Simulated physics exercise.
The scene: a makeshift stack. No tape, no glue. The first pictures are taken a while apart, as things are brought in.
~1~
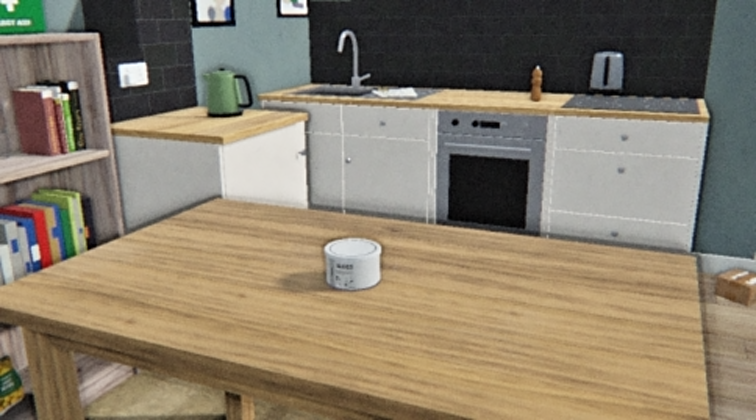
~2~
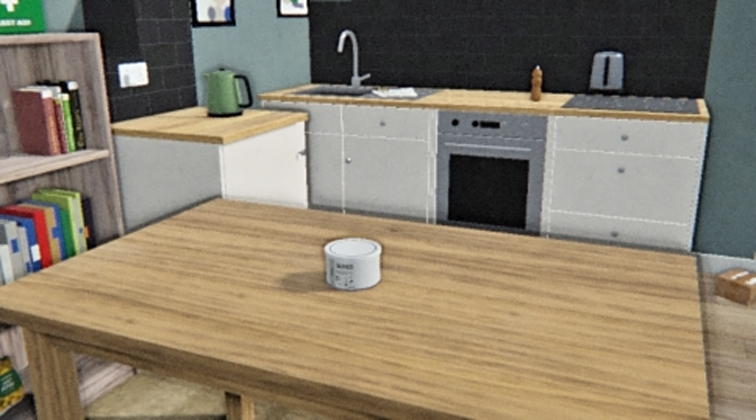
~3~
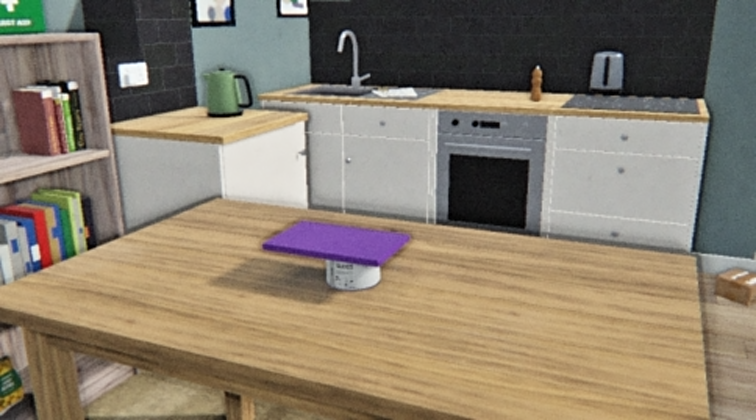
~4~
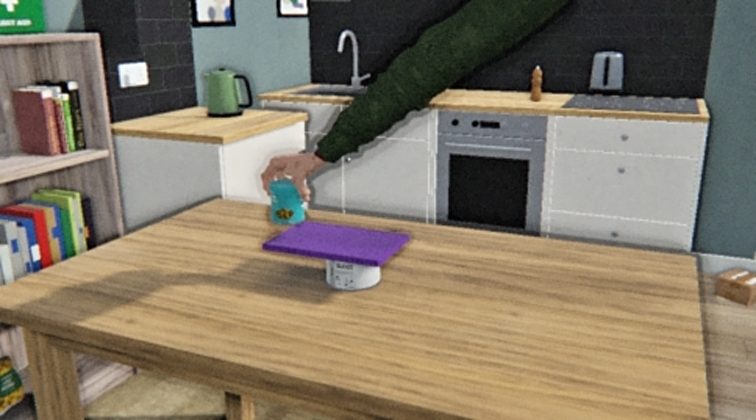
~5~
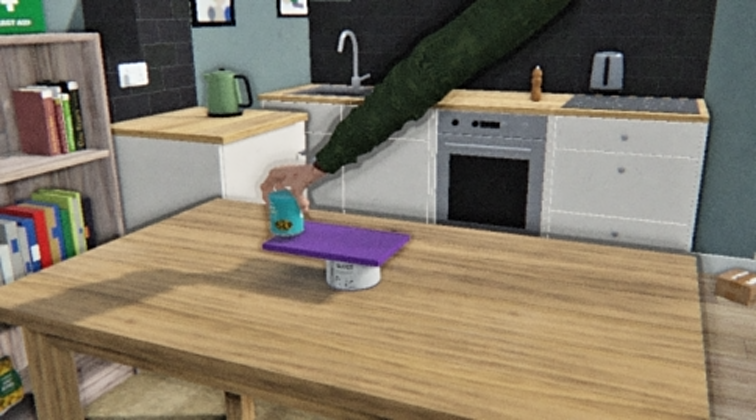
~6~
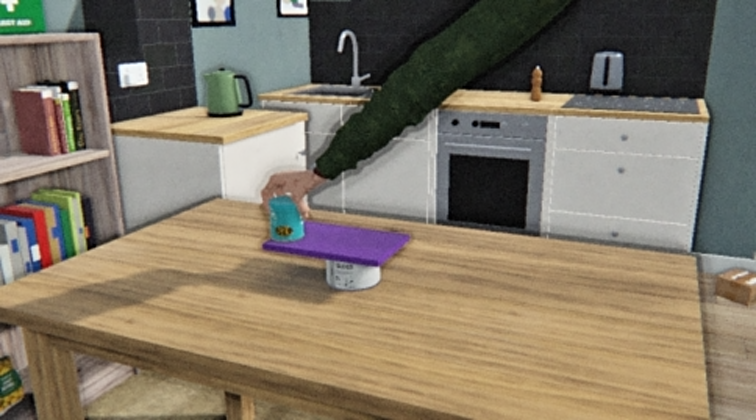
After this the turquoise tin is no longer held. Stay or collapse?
Here the stack comes apart.
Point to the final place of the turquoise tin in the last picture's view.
Near (235, 262).
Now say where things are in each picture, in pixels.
In the first frame, the last thing is not in view yet; white tub (353, 264).
In the second frame, the last thing is not in view yet; white tub (353, 264).
In the third frame, the last thing is not in view yet.
The fourth frame shows still above its spot; turquoise tin (287, 202).
The fifth frame shows still above its spot; turquoise tin (286, 213).
The sixth frame shows in place under the hand; turquoise tin (287, 219).
Then, 0.30 s later than the last frame, turquoise tin now fallen; purple lid tilted by 39°.
Then, 0.70 s later than the last frame, purple lid tilted by 14°.
When it is over, fallen, turquoise tin; the other 2 as before. End places, in pixels of the last picture, turquoise tin near (234, 261). The stack gives way.
